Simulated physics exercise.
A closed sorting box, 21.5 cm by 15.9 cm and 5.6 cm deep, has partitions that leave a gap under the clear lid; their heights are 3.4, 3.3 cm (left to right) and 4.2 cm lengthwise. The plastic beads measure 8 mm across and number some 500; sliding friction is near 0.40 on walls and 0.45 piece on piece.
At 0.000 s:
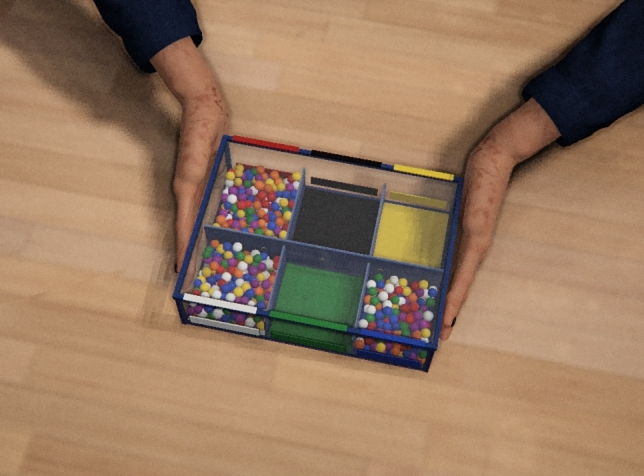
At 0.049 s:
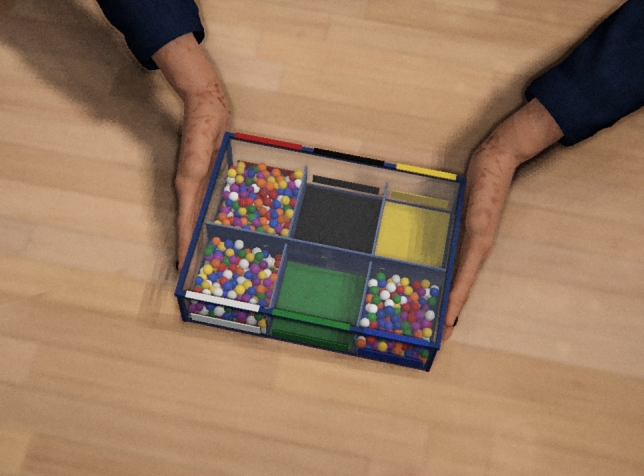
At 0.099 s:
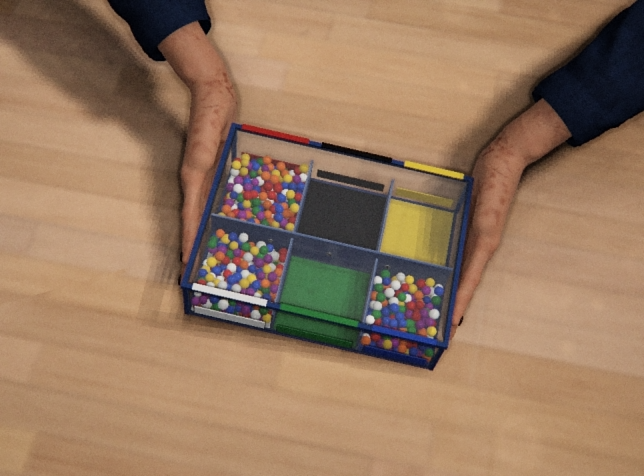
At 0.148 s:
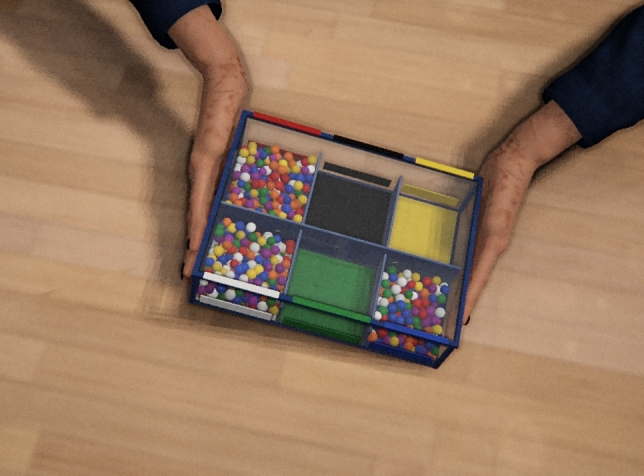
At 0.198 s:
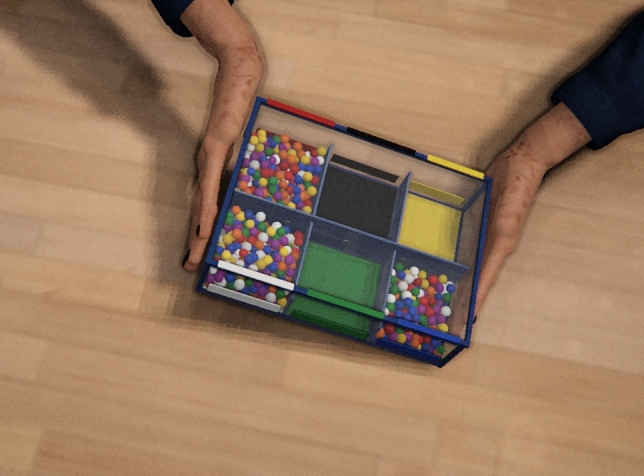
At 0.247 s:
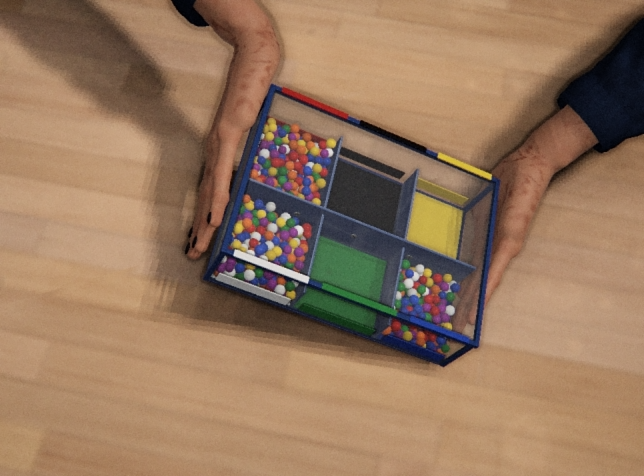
Two hands hold a clear-lidded box of colorful beads and tilt it, turning it slightly clockwise.
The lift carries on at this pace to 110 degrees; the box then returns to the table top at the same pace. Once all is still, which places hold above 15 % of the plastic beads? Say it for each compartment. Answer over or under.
Red compartment: Under; blue compartment: Over; green compartment: Under; yellow compartment: Over; white compartment: Under; black compartment: Under.
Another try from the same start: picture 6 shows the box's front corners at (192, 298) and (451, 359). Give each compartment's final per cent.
Red 15; blue 40; green 20; yellow 0; white 25; black 0.
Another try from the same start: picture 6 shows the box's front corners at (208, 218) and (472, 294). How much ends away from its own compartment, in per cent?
In that case some 40 per cent.
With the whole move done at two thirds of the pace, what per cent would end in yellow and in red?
Yellow 50, red 0.
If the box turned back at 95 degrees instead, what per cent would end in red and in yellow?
In that case red 10, yellow 40.
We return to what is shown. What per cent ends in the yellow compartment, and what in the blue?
Yellow 50; blue 45.
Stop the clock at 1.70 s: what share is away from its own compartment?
Roughly 75 per cent.
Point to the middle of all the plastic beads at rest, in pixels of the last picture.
Near (423, 266).
After 1.12 s, tilt 110 degrees; red 15 %, blue 30 %, green 10 %, yellow 20 %, white 15 %, black 10 %.
Then, at 1.70 s, tilt 48 degrees; blue 45 %, yellow 50 %.
After 2.33 s, tilt 0 degrees; blue 45 %, yellow 50 %.
In the end, at 2.7 s, red 0 %, blue 45 %, green 0 %, yellow 50 %, white 0 %, black 0 %.
